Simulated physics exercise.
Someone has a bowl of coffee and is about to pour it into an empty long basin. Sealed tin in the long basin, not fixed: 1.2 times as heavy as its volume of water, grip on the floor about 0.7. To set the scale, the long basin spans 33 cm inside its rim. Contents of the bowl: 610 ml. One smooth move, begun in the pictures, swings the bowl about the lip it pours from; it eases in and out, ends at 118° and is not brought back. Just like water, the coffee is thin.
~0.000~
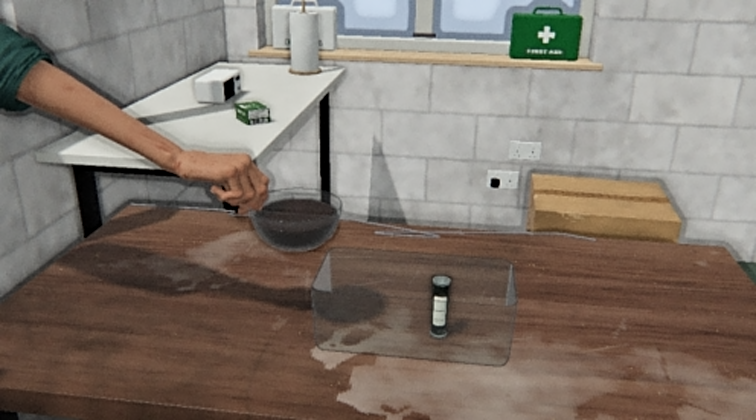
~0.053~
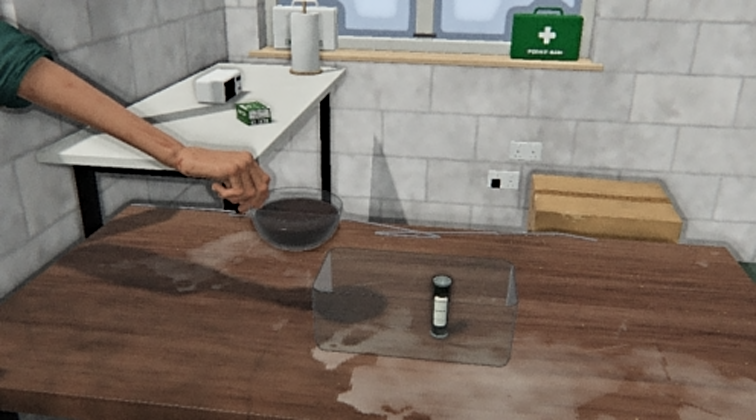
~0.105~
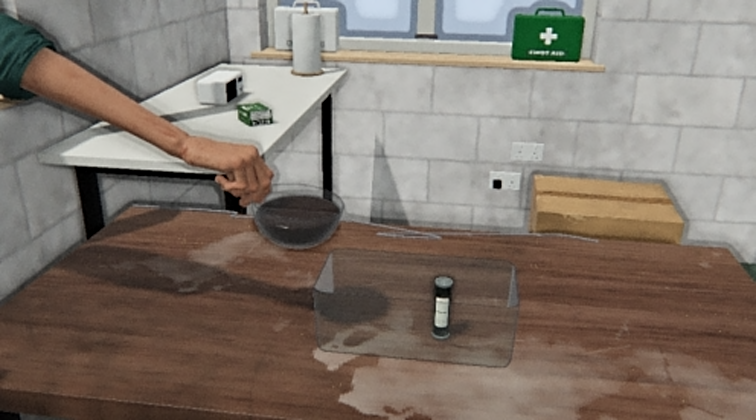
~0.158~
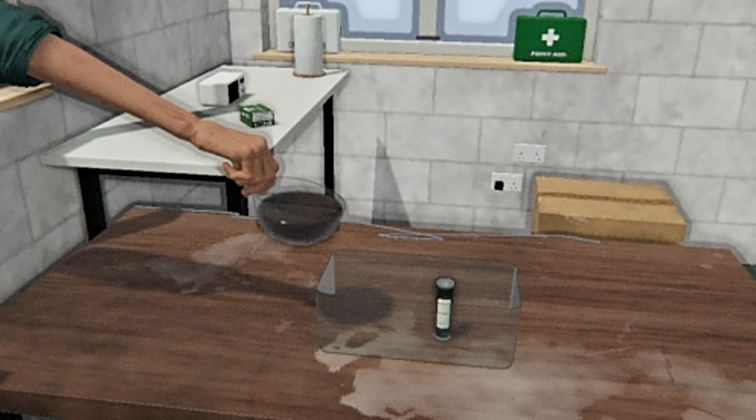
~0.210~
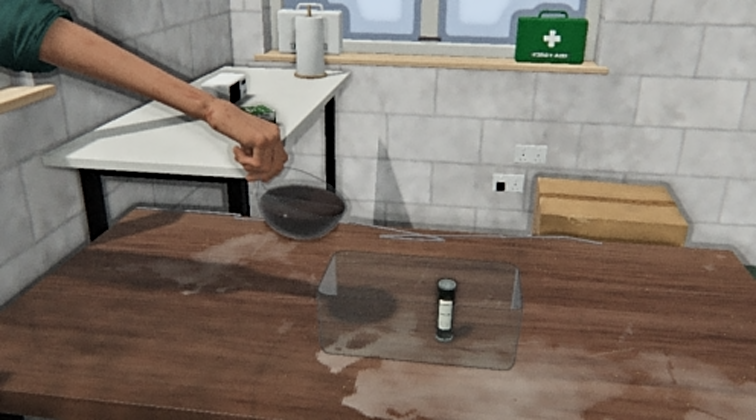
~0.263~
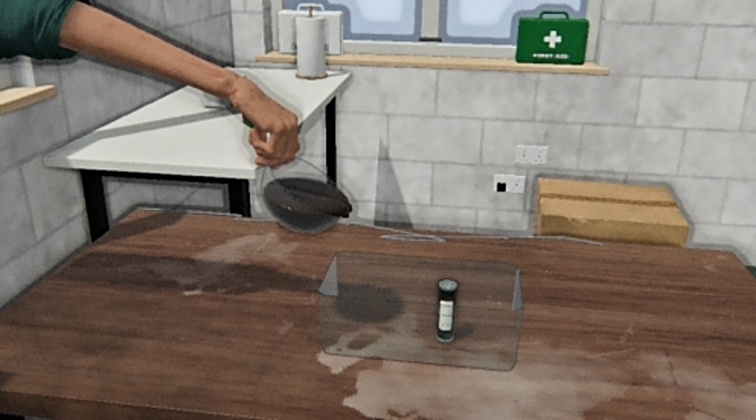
In a room with pale block walls, a hand holds a clear bowl of dark liquid above a wooden table, left of a clear basin and a small dark container. The hand rises and moves slightly right, gradually tilting the bowl rightward until the liquid reaches its right-hand lip.
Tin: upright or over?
Over.
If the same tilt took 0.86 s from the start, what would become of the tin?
Well, the tin simply holds firm.
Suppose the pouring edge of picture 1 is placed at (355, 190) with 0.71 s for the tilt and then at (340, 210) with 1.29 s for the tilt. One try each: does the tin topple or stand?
Trial 1 - tin tips; trial 2 - tin stays standing.
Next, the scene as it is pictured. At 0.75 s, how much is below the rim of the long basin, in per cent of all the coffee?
Some 98 per cent.
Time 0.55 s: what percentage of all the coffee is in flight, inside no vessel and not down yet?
Estimate: About 66 % of all of it.
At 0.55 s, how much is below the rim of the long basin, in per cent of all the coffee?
About 22%.
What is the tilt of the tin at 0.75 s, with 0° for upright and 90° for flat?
Looks like some 5 degrees from vertical upright.
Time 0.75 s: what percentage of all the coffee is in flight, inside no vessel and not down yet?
Airborne share: Near 2 %.
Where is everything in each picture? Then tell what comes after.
Tilt 0°; pouring edge (341, 208); surface from (256, 210) to (339, 215); the long basin's rim runs from (321, 268) to (515, 283); the tin's top is at (441, 283), in the first frame.
Tilt 2°; pouring edge (341, 208); surface from (257, 209) to (339, 214), in the second frame.
Tilt 6°; pouring edge (343, 209); surface from (259, 207) to (340, 213), in the third frame.
Tilt 14°; pouring edge (344, 211); surface from (260, 202) to (343, 209), in the fourth frame.
Tilt 24°; pouring edge (345, 212); surface from (262, 194) to (346, 206), in the fifth frame.
Tilt 36°; pouring edge (346, 213); surface from (265, 184) to (340, 201); 4 per cent is over the edge, in the sixth frame.
Then, 0.55 s in, the tilt is 103° and 12 per cent is still to pour; the tin stands where it began.
Then, 0.75 s in, the tilt is 118° and 0 per cent is still to pour; the tin stands 1 cm from where it began.
Then, 0.97 s in, the tilt is 118° and 0 per cent is still to pour; the tin leans 15°.
Then, 1.21 s in, the tilt is 118° and 0 per cent is still to pour; the tin lies on its side.
Finally, the tin lies on its side.
